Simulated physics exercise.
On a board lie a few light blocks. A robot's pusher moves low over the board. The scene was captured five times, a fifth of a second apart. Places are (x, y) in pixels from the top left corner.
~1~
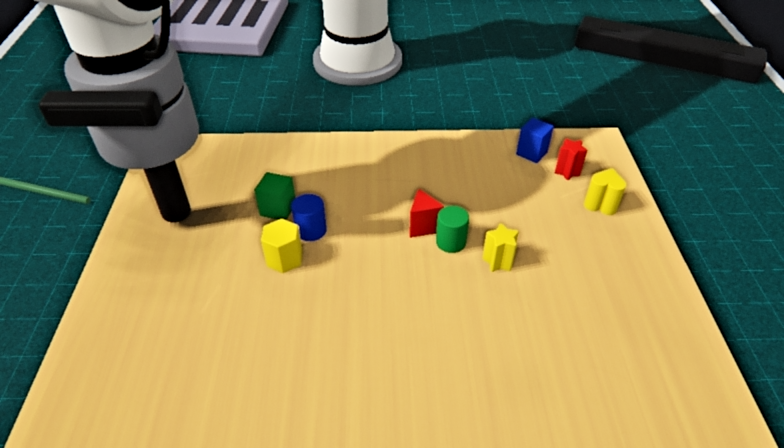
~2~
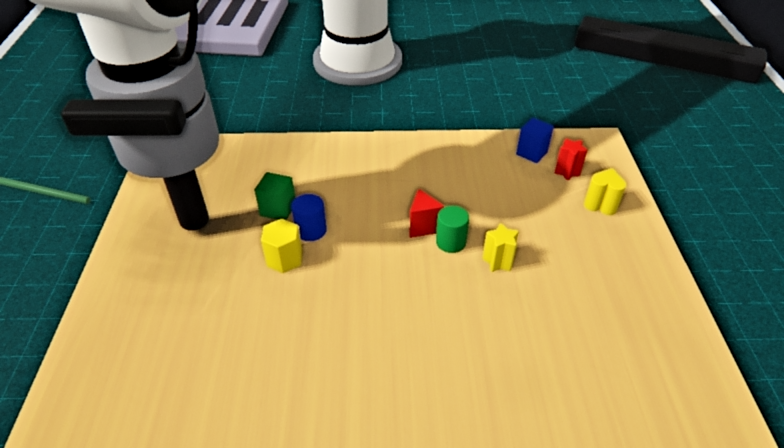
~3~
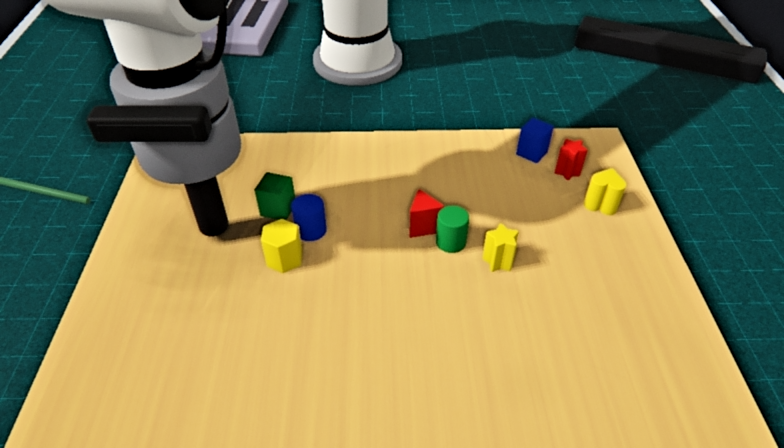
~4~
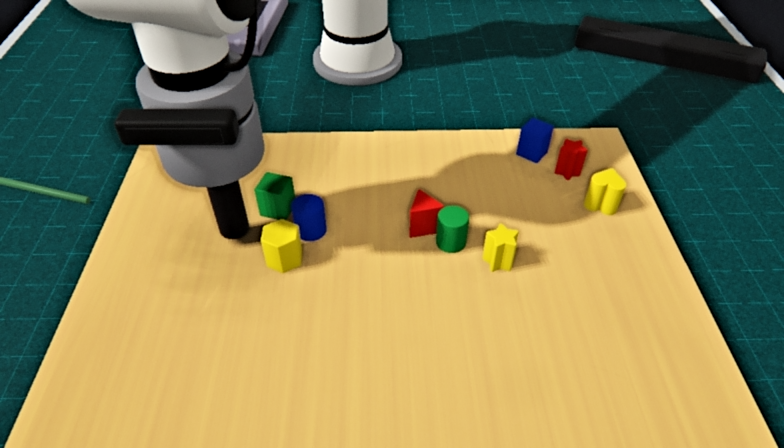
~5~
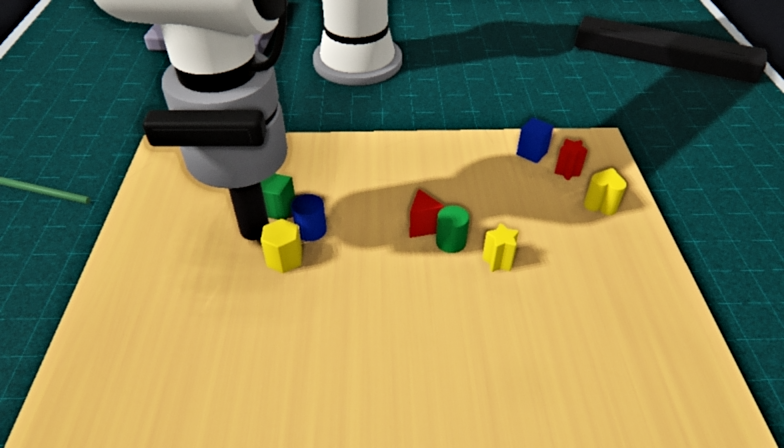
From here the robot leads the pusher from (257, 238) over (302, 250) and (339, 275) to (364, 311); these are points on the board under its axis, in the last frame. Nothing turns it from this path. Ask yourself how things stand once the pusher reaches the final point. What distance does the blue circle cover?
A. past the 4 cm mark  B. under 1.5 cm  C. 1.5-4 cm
The correct letter is B.
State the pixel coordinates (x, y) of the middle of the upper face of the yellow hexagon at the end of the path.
By then it is at (303, 261).
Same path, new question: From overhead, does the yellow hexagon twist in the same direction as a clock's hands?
I believe so.
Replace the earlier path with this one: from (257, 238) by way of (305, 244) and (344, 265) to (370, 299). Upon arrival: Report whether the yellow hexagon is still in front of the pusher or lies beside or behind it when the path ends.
Left aside or behind.
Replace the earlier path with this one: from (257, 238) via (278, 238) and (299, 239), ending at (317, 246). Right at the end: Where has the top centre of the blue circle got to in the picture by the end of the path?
Just about (332, 200).
What follows on the original path. One third of the way, pusher (302, 244); yellow hexagon (297, 248), turned 30° clockwise; blue circle (313, 203).
Two thirds of the way, pusher (339, 269); yellow hexagon (303, 261), turned 75° clockwise; blue circle (313, 203).
At the end, pusher (364, 304); green four-sided block unmoved; yellow hexagon (303, 261), turned 75° clockwise; blue circle (313, 203).
